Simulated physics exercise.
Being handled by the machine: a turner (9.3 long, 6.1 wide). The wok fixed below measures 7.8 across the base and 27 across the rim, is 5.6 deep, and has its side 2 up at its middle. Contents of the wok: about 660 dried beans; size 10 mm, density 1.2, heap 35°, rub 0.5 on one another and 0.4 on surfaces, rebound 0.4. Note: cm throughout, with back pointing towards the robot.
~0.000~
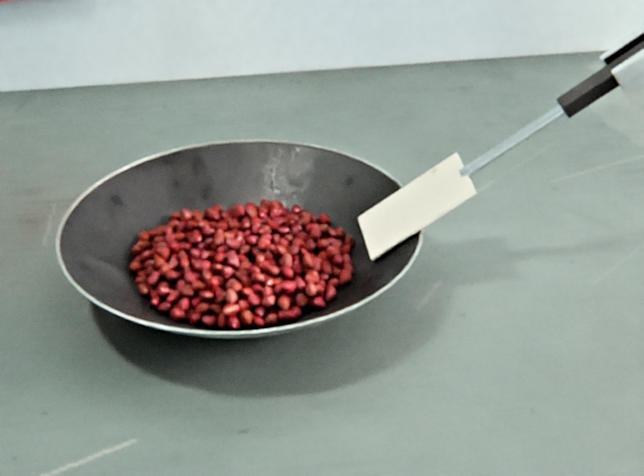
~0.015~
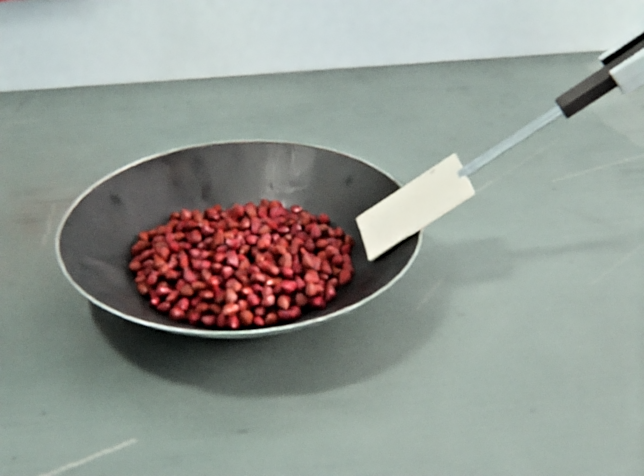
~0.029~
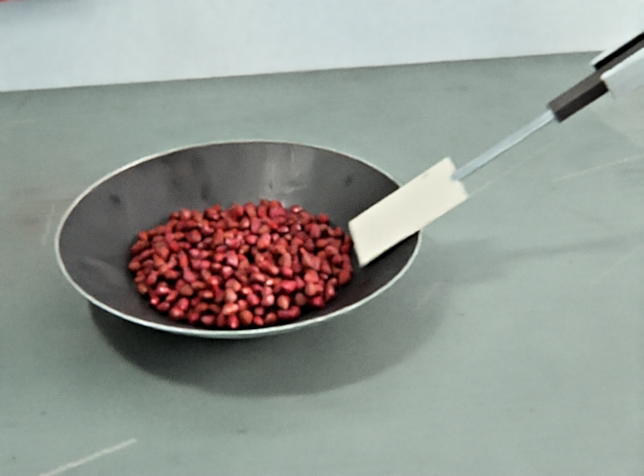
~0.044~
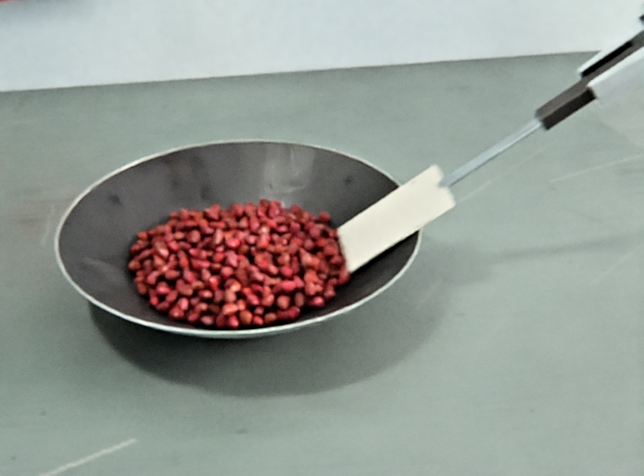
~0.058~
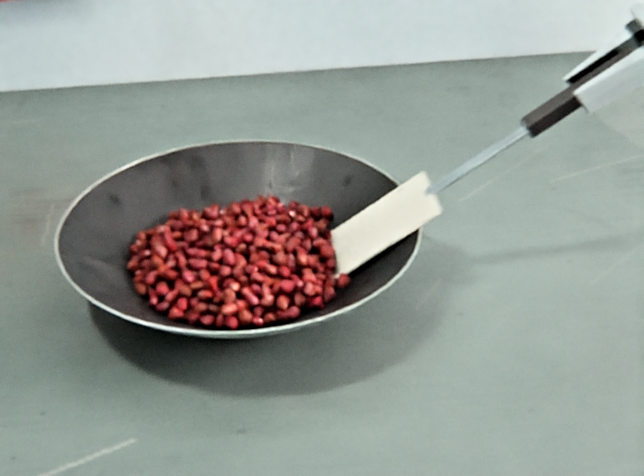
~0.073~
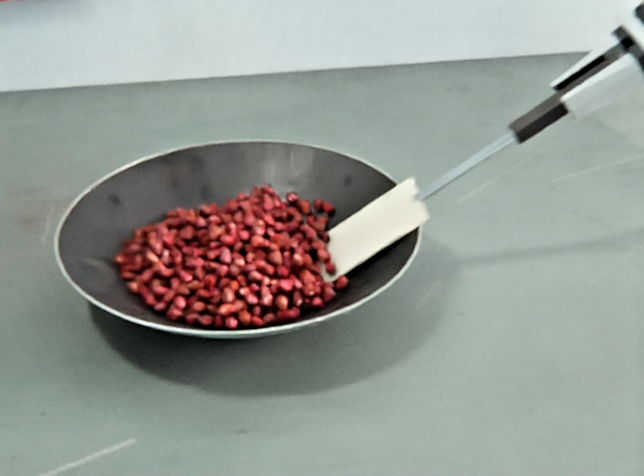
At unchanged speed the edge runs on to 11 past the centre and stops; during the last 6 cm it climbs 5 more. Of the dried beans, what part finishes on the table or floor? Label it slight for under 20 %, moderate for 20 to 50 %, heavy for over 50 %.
Label: Moderate.
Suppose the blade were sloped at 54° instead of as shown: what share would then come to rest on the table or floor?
Around 30 in a hundred.
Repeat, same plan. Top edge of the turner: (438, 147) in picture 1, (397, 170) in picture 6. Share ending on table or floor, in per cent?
Close to 30 in a hundred.
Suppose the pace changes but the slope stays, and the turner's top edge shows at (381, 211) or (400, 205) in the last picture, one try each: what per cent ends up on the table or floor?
About 45 and 35 percent.
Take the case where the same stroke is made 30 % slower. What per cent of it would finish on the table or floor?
Some 25 in a hundred.
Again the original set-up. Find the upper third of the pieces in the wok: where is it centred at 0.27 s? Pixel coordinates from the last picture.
Around (117, 235).
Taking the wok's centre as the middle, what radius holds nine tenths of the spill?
Some 35 cm from the centre.
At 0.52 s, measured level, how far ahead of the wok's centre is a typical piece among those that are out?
It sits close to 22 cm ahead of the middle.
By 0.17 s, sloping 34°, highest piece 6 above the table; 664 in the wok.
By 0.27 s, sloping 34°, highest piece 8 above the table; 648 in the wok, 1 on the table or floor, 15 on the blade or in flight.
By 0.52 s, sloping 34°, highest piece 11 above the table; 477 in the wok, 138 on the table or floor, 49 on the blade or in flight.
By 1.57 s, sloping 34°, highest piece 6 above the table; 476 in the wok, 188 on the table or floor.
Final count, 476 in the wok, 188 on the table or floor. That is 28 % on the table or floor.
